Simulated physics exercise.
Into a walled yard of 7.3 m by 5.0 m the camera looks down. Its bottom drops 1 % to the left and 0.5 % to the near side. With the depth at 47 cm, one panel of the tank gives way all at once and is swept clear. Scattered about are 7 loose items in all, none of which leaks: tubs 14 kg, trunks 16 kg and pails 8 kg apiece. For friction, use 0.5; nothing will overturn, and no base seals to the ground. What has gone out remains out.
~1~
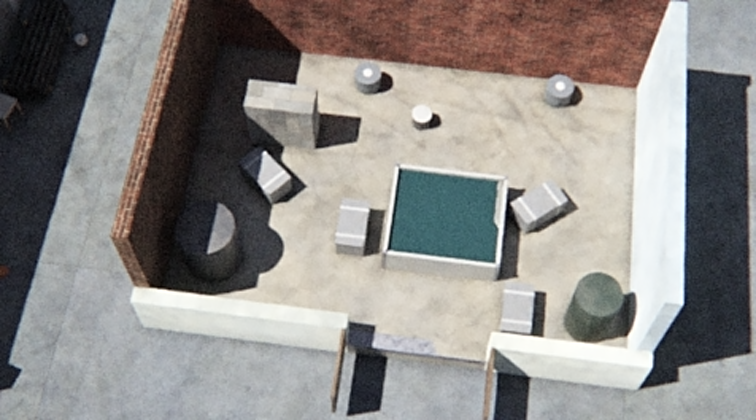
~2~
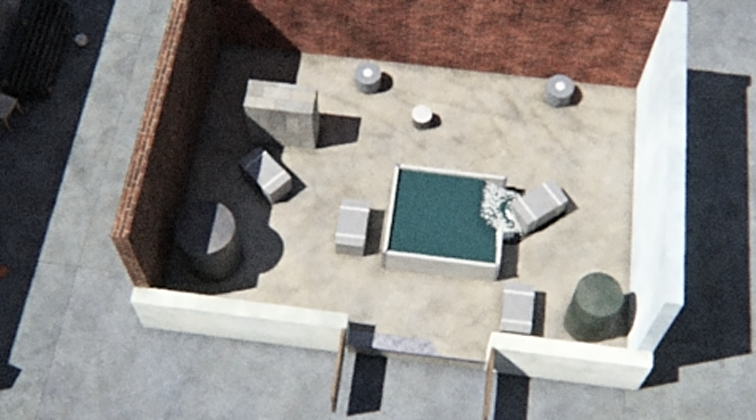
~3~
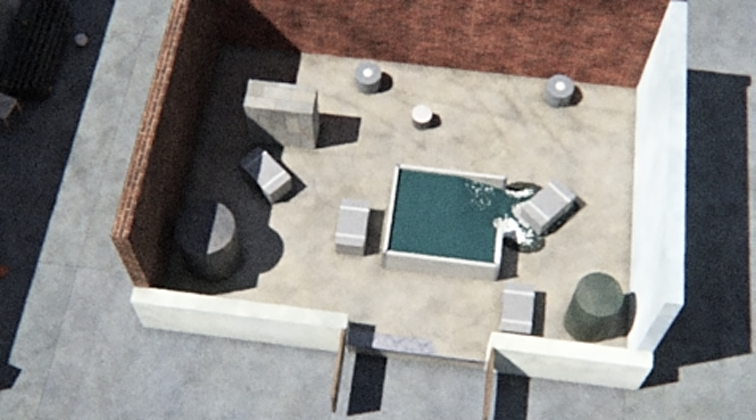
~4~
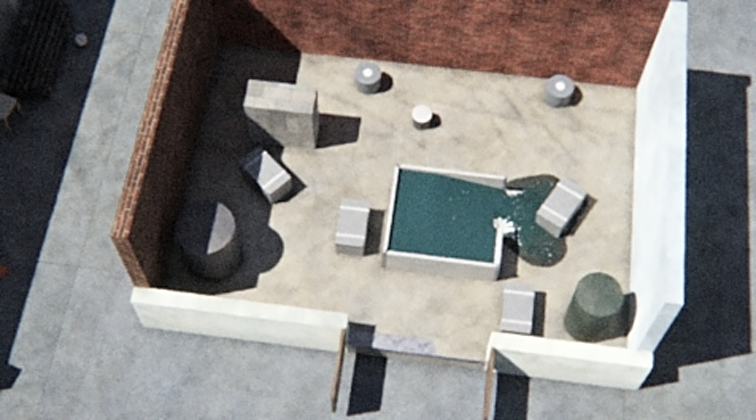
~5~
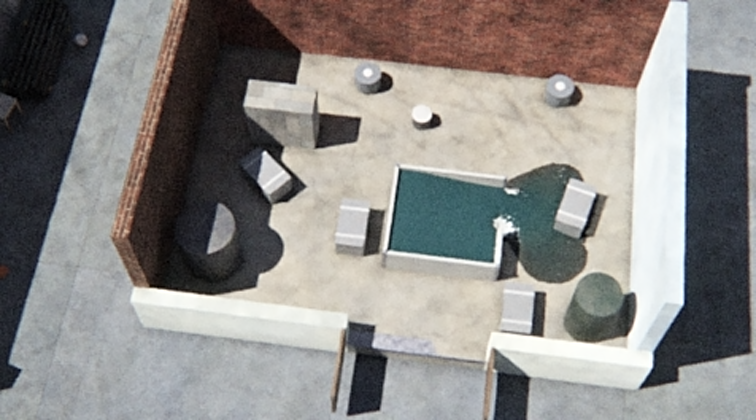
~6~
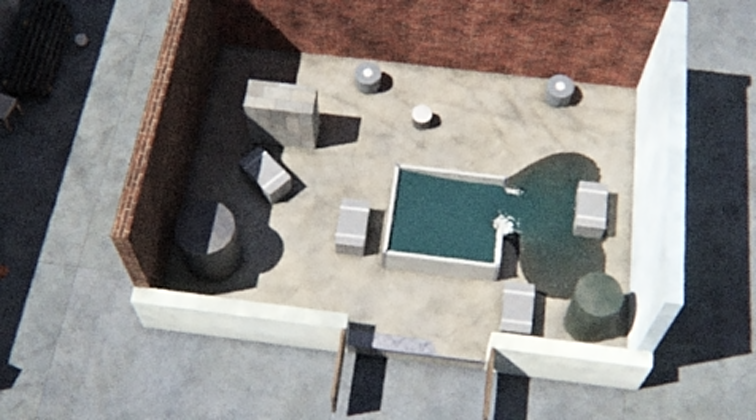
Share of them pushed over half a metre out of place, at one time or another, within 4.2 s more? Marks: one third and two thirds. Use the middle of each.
The proportion is going to fall in the middle band.
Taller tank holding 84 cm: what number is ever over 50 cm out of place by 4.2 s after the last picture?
The answer would then be 4.
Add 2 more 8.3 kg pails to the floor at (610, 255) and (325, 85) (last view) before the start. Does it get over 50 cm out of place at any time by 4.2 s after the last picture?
Respectively: Tops it; doesn't reach it.
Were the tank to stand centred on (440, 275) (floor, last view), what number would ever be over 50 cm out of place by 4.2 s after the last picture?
That would give 1.
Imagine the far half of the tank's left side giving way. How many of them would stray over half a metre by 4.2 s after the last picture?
Result: 2.
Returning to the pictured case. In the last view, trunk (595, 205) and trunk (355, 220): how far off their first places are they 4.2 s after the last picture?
The first ends 200 centimetres from its start and the second 0 centimetres.
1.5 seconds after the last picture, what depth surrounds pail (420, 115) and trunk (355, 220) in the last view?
0 and 0 cm.
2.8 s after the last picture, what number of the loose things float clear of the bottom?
Just then, the number is 1.
Then, 0.4 s after the last picture 1 of 7 are over 50 cm from their spots; 0 afloat.
Then, 1.5 s after the last picture 1 of 7 are over 50 cm from their spots; 1 afloat.
Then, 2.8 s after the last picture 1 of 7 are over 50 cm from their spots; 1 afloat.
Then, 4.2 s after the last picture 3 of 7 are over 50 cm from their spots, and 3 have been at some point; 1 afloat.
